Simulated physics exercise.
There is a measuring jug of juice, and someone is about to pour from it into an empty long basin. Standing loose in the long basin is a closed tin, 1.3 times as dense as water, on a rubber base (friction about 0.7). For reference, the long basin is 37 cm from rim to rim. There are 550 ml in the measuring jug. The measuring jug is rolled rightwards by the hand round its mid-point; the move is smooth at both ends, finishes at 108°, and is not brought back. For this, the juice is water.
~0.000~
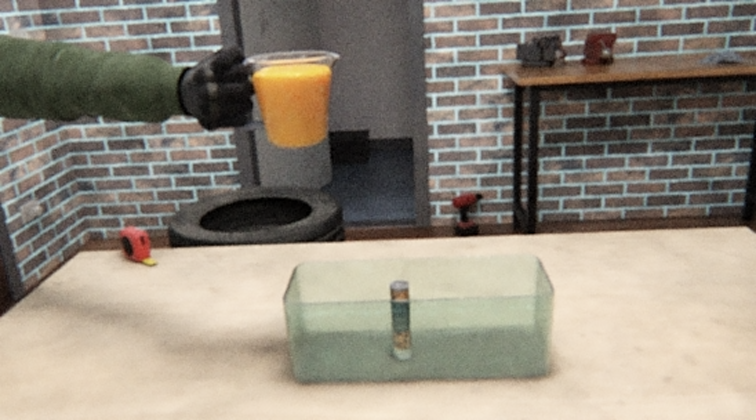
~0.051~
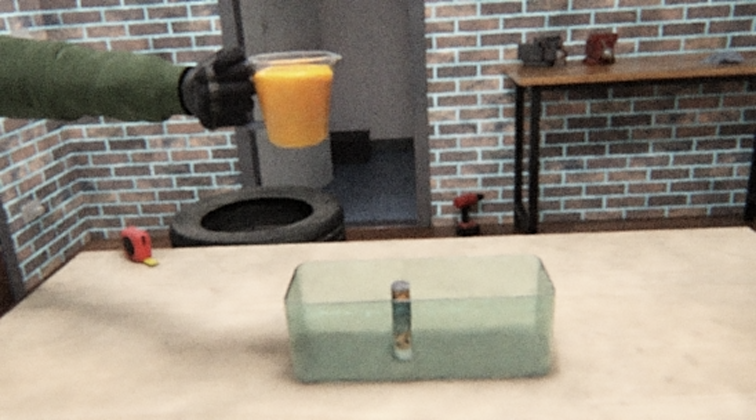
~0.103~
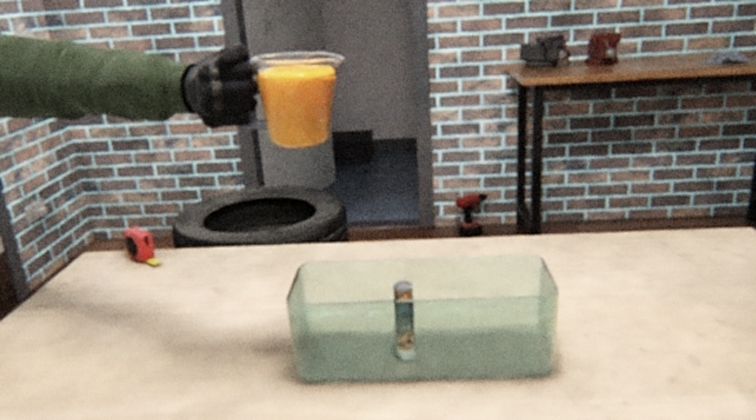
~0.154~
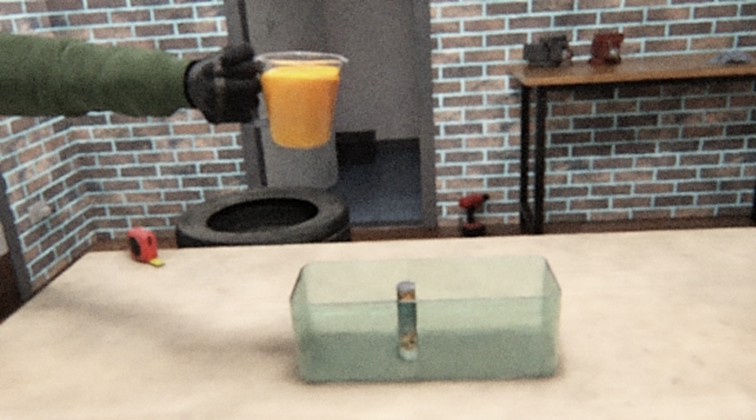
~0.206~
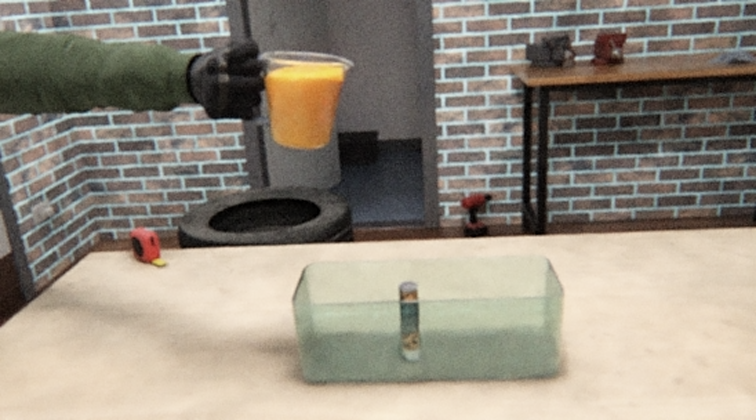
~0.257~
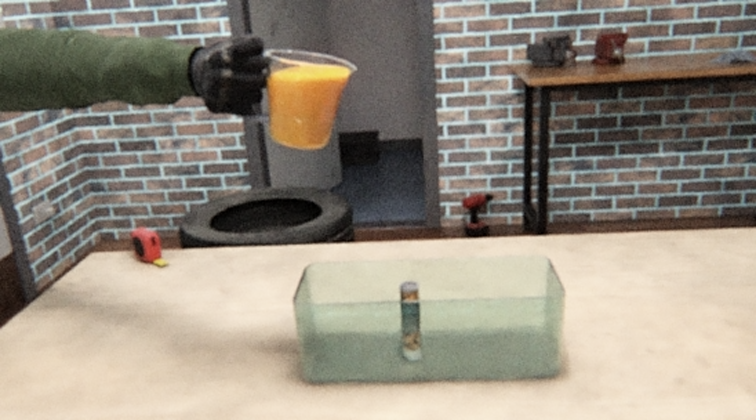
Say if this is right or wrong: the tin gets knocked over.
Wrong, it stays standing.
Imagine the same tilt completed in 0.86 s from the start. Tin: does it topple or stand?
In that case the tin does not tip.
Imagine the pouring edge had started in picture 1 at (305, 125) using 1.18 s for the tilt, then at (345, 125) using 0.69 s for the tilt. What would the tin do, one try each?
First it tips over; then it tips over.
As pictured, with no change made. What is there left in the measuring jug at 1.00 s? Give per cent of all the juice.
I reckon near 14 per cent still sits there.
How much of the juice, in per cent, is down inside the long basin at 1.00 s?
I reckon close to 52 per cent.
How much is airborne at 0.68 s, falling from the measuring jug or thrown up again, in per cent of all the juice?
Near 26 per cent at that time.
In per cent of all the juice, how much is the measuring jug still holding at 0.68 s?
Close to 72 in a hundred.
Then, 0.68 s in, the tilt is 67° and 72 per cent is still to pour; the tin stands where it began.
Then, 1.00 s in, the tilt is 102° and 15 per cent is still to pour; the tin stands where it began.
Then, 1.32 s in, the tilt is 108° and 0 per cent is still to pour; the tin stands where it began.
Then, 1.68 s in, the tilt is 108° and 0 per cent is still to pour; the tin stands where it began.
Finally, the tin stands where it began.
